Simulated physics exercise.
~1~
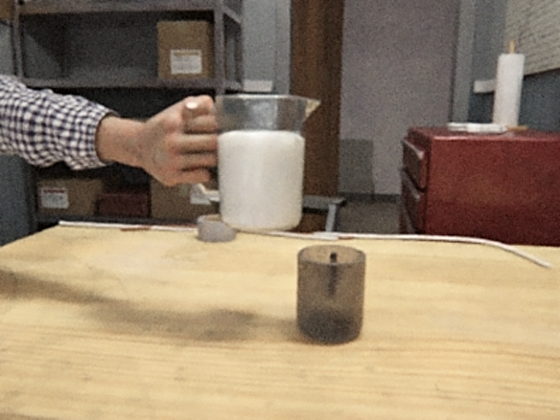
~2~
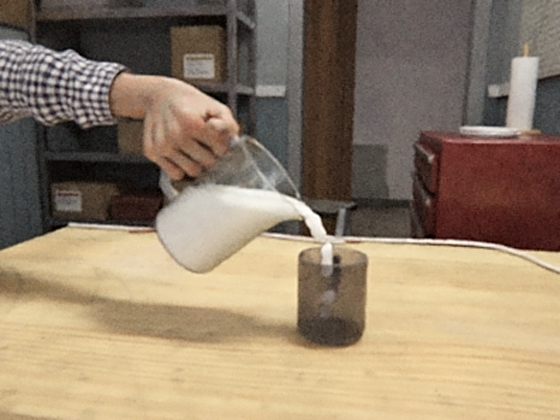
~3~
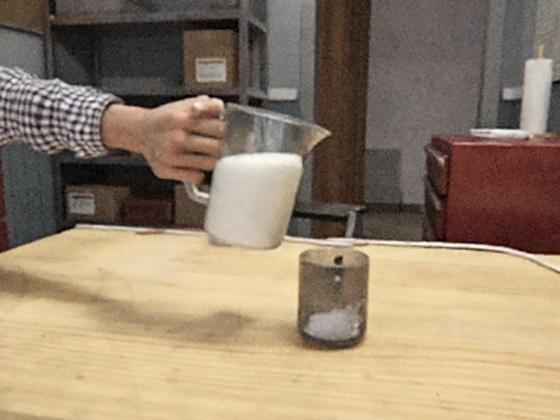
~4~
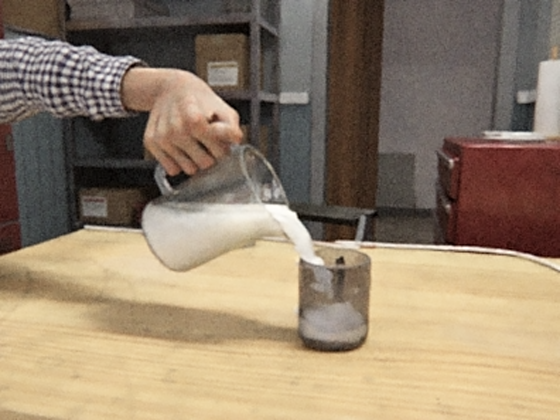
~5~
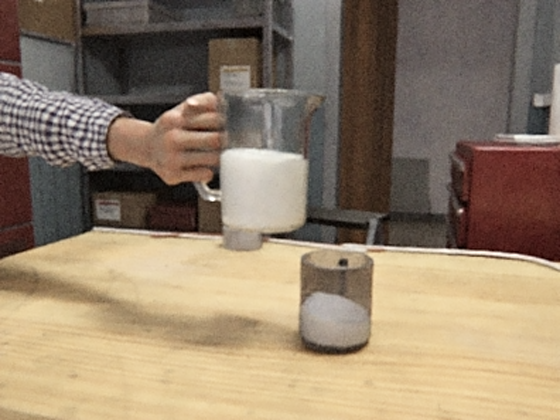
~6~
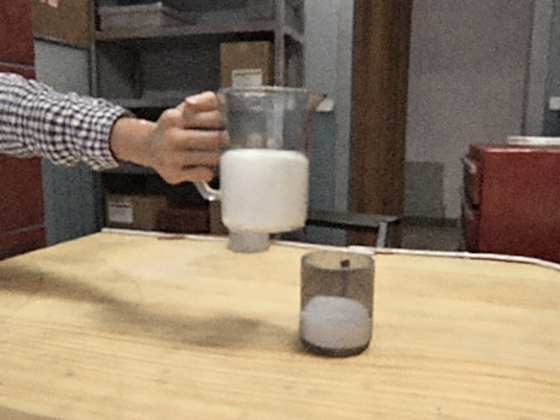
A hand pours milk from a glass jug into a small dark cup in two goes, then holds the jug upright, leaving the cup partly filled.
